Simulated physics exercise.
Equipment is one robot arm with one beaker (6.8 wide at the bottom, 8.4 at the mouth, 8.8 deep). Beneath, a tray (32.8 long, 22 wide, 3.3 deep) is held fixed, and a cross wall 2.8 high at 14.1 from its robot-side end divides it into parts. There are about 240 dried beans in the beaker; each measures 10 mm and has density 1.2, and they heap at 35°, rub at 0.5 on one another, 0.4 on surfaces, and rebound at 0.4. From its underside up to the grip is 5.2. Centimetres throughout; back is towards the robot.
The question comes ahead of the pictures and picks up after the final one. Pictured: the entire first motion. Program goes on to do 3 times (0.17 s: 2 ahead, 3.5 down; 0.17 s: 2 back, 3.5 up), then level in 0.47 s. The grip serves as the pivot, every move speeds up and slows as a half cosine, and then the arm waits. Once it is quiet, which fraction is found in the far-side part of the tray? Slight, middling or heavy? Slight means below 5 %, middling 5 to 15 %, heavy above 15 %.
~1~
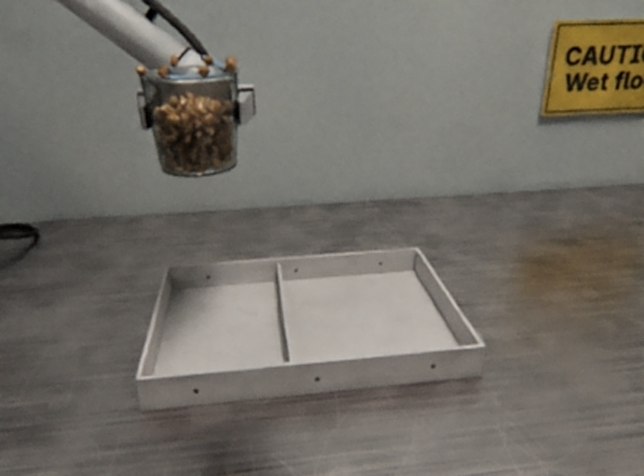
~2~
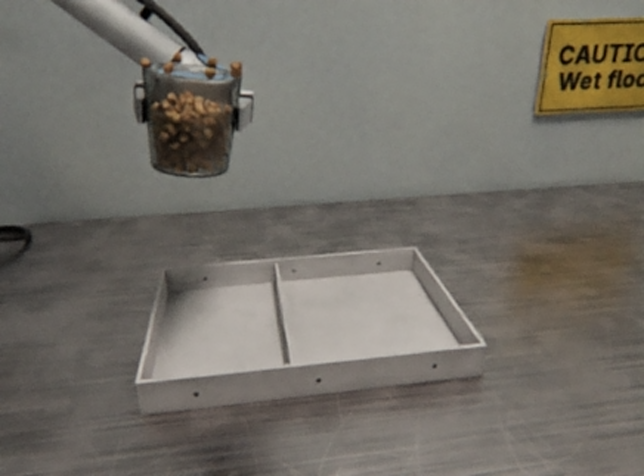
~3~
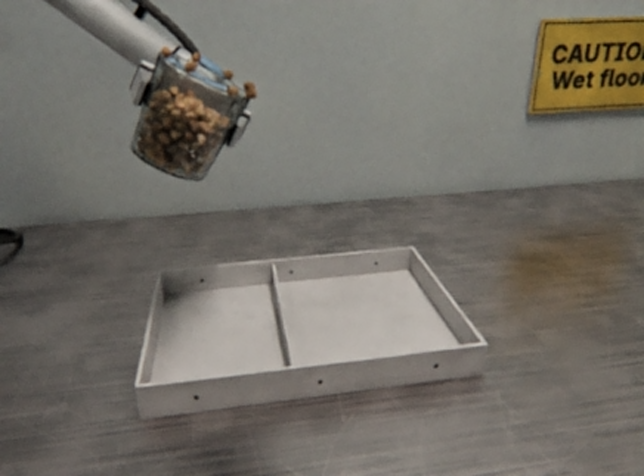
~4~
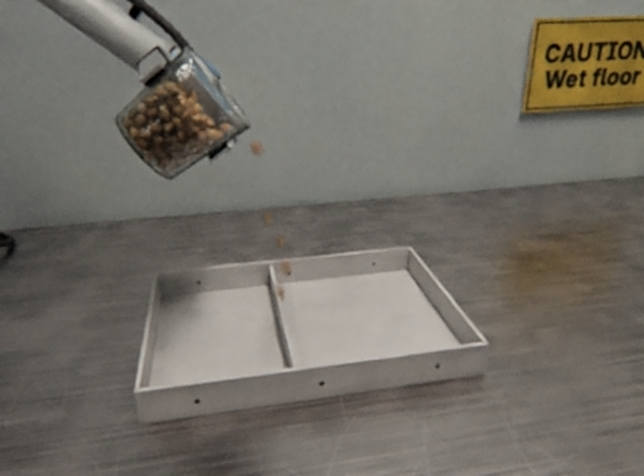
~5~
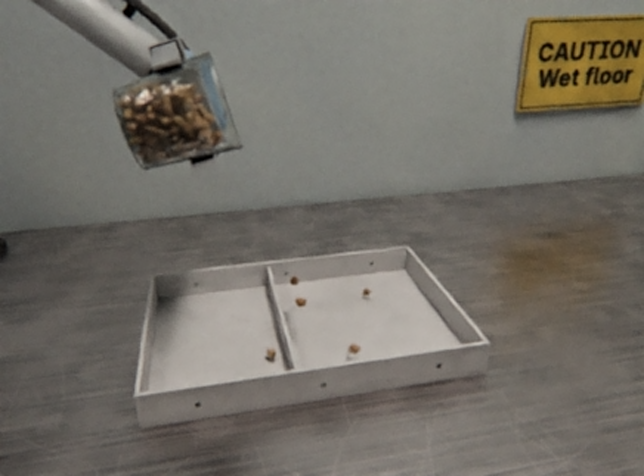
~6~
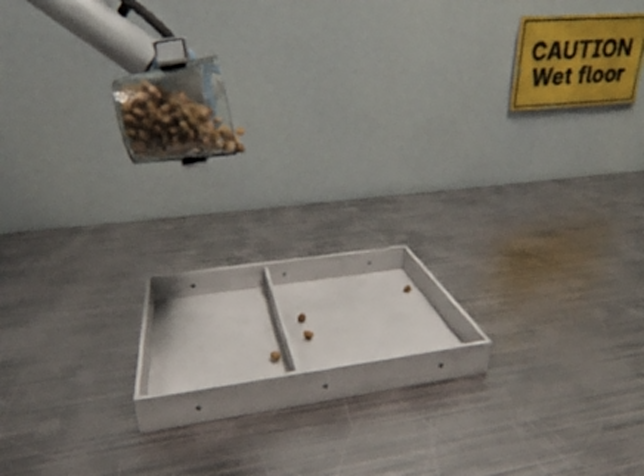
Middling.
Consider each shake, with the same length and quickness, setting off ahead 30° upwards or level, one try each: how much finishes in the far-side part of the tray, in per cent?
55 and 45 %.
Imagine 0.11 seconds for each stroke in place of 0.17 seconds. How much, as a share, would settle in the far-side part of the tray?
I'd expect close to 20 in a hundred.
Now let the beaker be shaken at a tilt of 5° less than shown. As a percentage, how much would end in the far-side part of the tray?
It would come to roughly 5 per cent.
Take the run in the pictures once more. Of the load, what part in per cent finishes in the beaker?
85 percent.
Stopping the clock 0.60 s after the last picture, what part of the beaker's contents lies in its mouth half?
Around 35 per cent of it.
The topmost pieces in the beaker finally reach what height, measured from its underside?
Height at rest: About 8.0 centimetres.
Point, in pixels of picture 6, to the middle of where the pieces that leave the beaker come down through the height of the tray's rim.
Around (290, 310).
Then, 0.60 s later, tilted 84° forward, highest piece 26 above the table; 215 in the beaker, 13 in the far-side part, 9 in the robot-side part, 6 in flight or on a rim.
Then, 1.19 s later, tilted 59° forward, highest piece 26 above the table; 208 in the beaker, 22 in the far-side part, 13 in the robot-side part.
Then, 1.69 s later, level, highest piece 28 above the table; 208 in the beaker, 22 in the far-side part, 13 in the robot-side part.
Then, 2.74 s later, level, highest piece 28 above the table; 208 in the beaker, 22 in the far-side part, 13 in the robot-side part.
At rest, 208 in the beaker, 22 in the far-side part, 13 in the robot-side part. That is 9 % in the far-side part of the tray.
